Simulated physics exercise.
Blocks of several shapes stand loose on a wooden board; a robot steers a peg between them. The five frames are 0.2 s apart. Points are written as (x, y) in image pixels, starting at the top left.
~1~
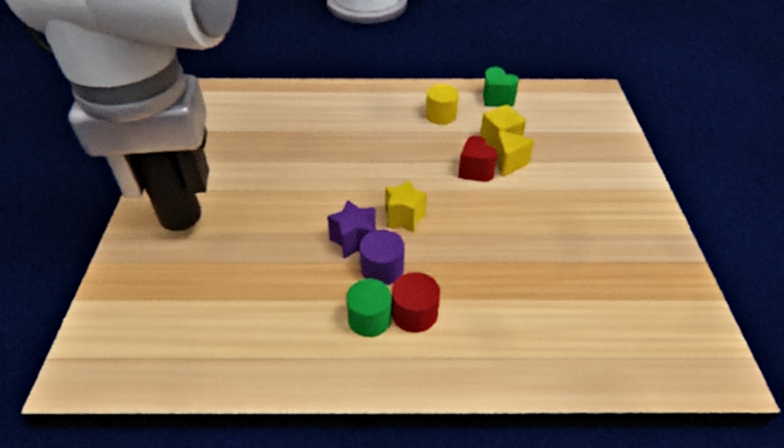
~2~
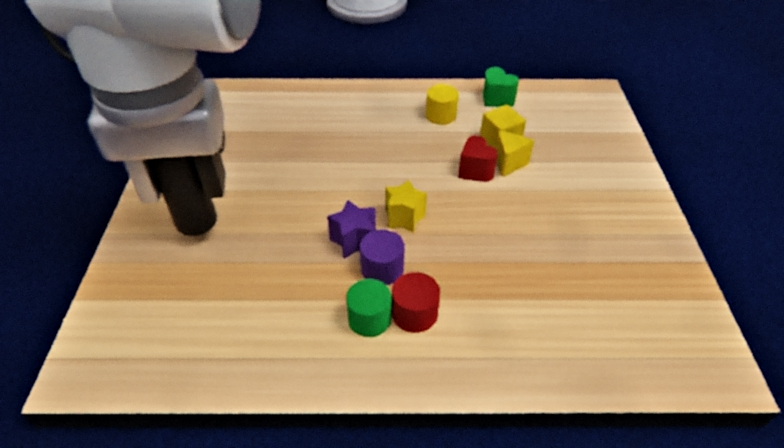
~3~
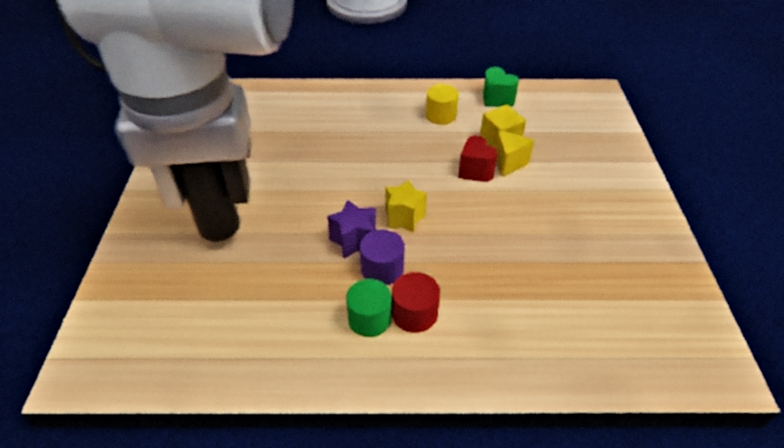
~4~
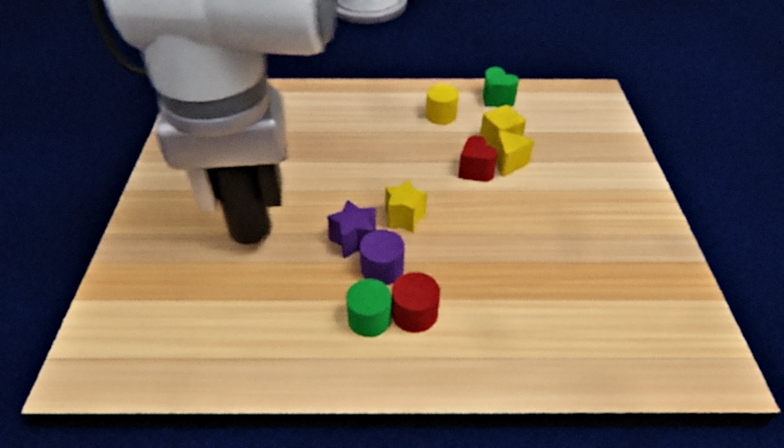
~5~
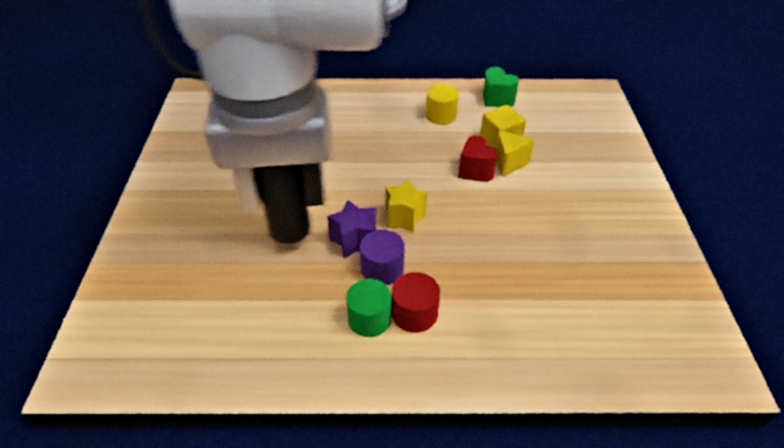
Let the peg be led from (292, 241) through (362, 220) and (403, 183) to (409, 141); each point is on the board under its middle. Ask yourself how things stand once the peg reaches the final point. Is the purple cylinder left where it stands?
Yes, that is what happens.
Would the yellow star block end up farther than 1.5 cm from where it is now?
Yes, I think so.
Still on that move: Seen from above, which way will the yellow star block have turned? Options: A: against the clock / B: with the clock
A - against the clock.
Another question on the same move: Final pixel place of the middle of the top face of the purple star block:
That would be at about pixel (403, 212).
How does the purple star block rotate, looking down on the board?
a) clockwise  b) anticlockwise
a - clockwise.
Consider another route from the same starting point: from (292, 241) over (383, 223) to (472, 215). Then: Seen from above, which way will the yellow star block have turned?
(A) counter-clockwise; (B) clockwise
A - counter-clockwise.
On the path given first. One third of the way, peg at (361, 209); purple star block at (398, 214), turned 45° clockwise; yellow star block at (420, 191), turned 45° anticlockwise.
Two thirds of the way, peg at (404, 171); purple star block at (403, 212), turned 75° clockwise; yellow star block at (428, 190), turned 45° anticlockwise.
At the end, peg at (410, 130); purple star block at (403, 212), turned 75° clockwise; purple cylinder unmoved; yellow star block at (428, 190), turned 45° anticlockwise.
